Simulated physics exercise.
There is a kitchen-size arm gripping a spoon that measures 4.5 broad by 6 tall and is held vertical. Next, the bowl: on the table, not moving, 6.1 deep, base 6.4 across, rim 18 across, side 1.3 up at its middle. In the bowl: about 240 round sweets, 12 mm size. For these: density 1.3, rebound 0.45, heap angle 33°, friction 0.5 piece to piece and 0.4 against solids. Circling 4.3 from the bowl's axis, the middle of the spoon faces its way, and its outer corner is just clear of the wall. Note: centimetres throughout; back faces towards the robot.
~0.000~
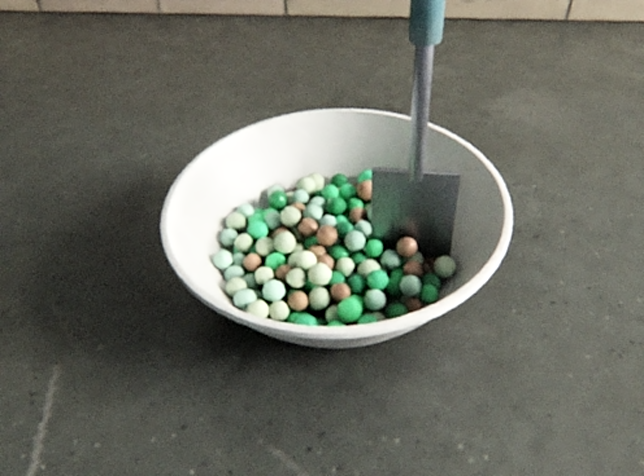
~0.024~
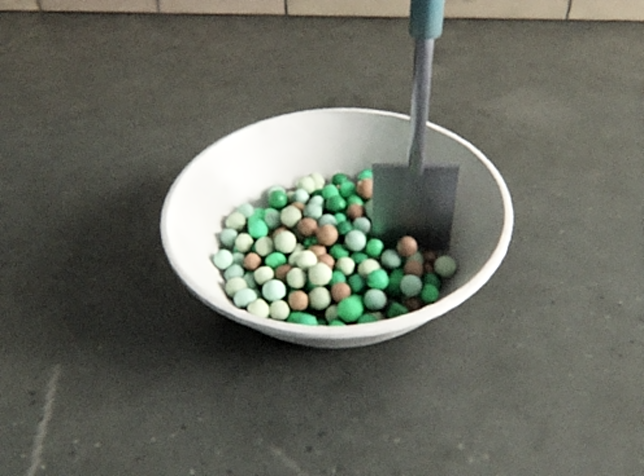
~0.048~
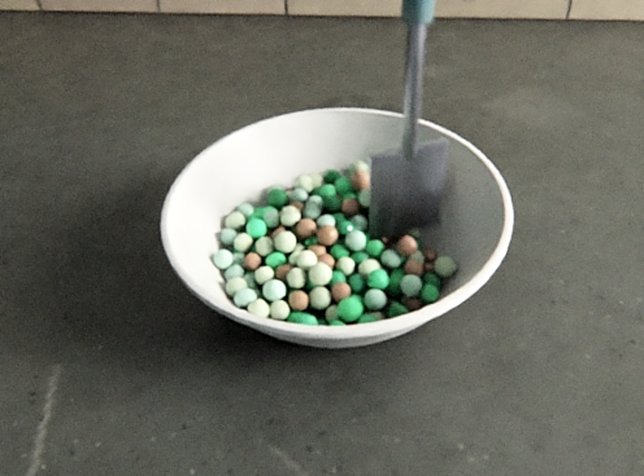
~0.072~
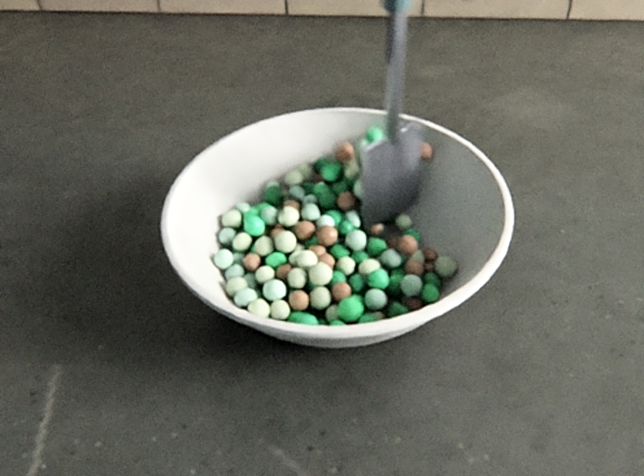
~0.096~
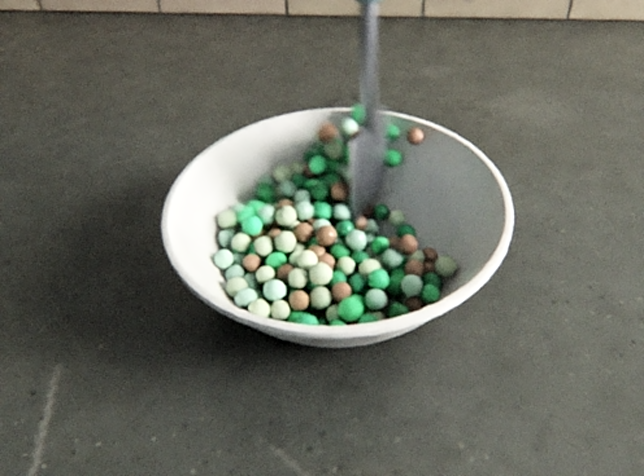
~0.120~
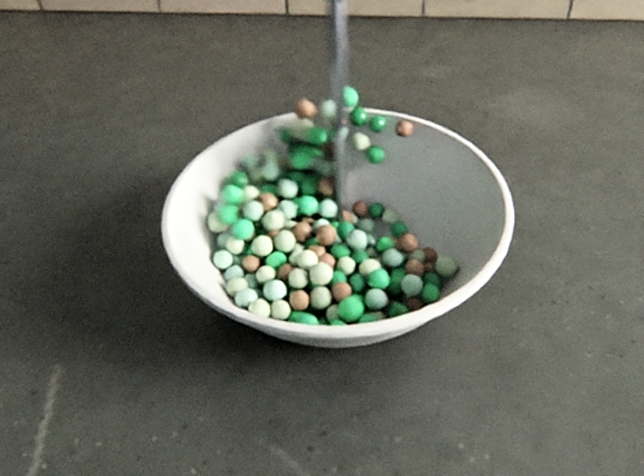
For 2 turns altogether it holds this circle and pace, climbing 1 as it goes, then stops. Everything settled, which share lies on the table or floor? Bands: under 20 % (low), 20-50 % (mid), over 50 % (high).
Mid.
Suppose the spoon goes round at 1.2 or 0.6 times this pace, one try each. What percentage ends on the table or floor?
I'd expect near 40 per cent, then near 15 per cent.
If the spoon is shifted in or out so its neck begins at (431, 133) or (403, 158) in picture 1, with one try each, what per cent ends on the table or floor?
Near 20 per cent and near 35 per cent, in that order.
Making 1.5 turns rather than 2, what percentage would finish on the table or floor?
It would be around 30 per cent.
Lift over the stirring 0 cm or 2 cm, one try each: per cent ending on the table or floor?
Close to 45 and 25 percent, in that order.
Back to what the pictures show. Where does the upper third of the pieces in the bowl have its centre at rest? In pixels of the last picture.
Near (377, 243).
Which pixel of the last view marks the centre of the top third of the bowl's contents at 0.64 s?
Centre, approx.: (300, 261).
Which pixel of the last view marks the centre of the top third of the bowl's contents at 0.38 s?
Centre of upper third: Approx. (448, 230) px.
After 0.38 s, 337° round, highest piece 9 above the table; 191 in the bowl, 24 on the table or floor, 30 in flight or on the tool.
After 0.64 s, 220° round, highest piece 8 above the table; 165 in the bowl, 76 on the table or floor, 4 in flight or on the tool.
After 0.97 s, 0° round, highest piece 5 above the table; 160 in the bowl, 85 on the table or floor.
After 1.67 s, 0° round, highest piece 4 above the table; 160 in the bowl, 85 on the table or floor.
In the end, 160 in the bowl, 85 on the table or floor. That is 35 % on the table or floor.
